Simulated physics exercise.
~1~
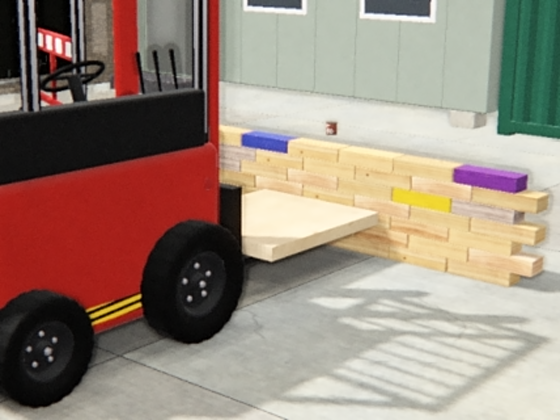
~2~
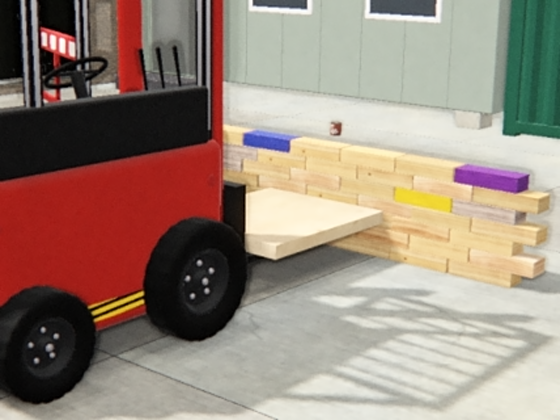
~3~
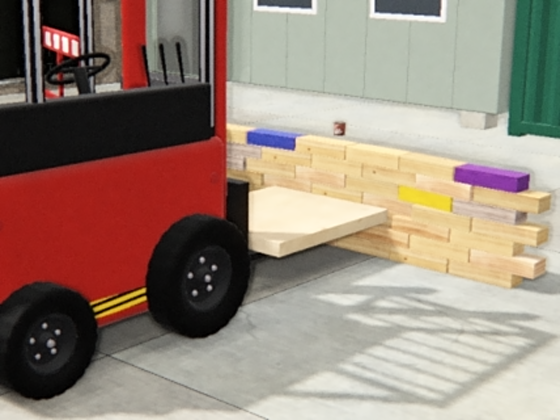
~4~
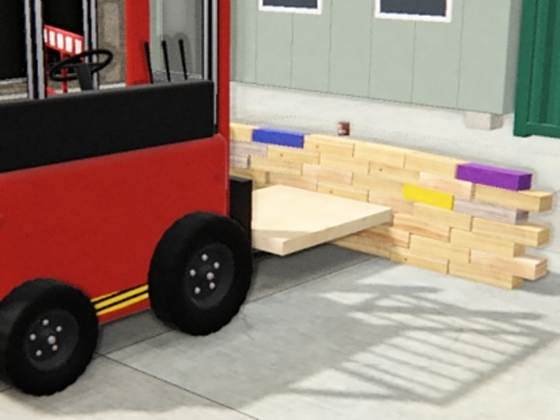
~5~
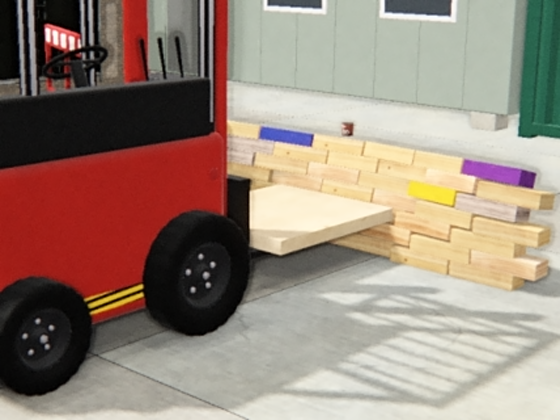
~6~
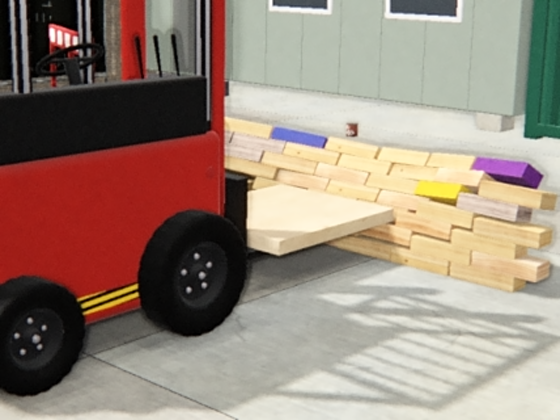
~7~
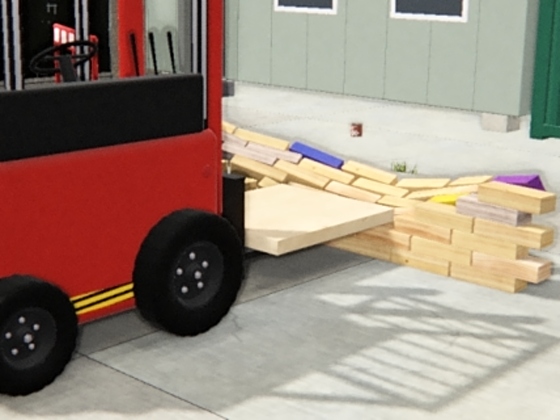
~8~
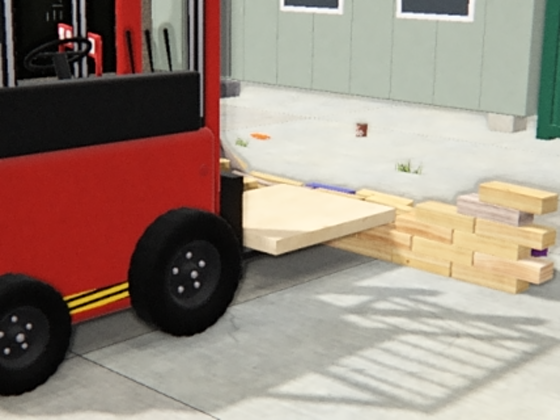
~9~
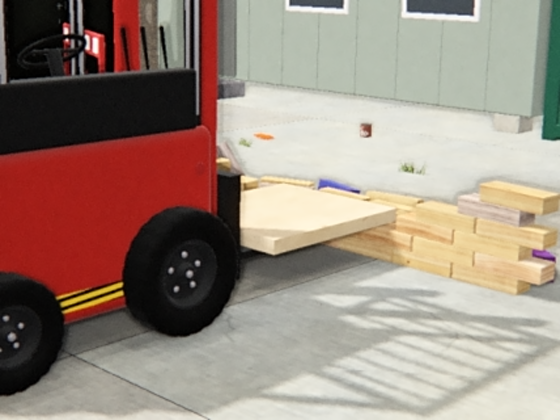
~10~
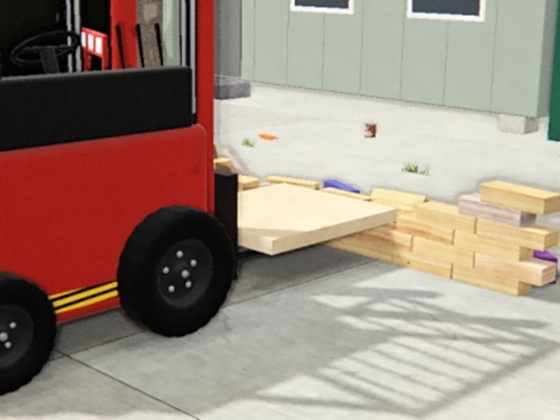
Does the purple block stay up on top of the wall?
No, the purple block comes down. It tips backward with the upper rows and drops behind the right end of the wall.
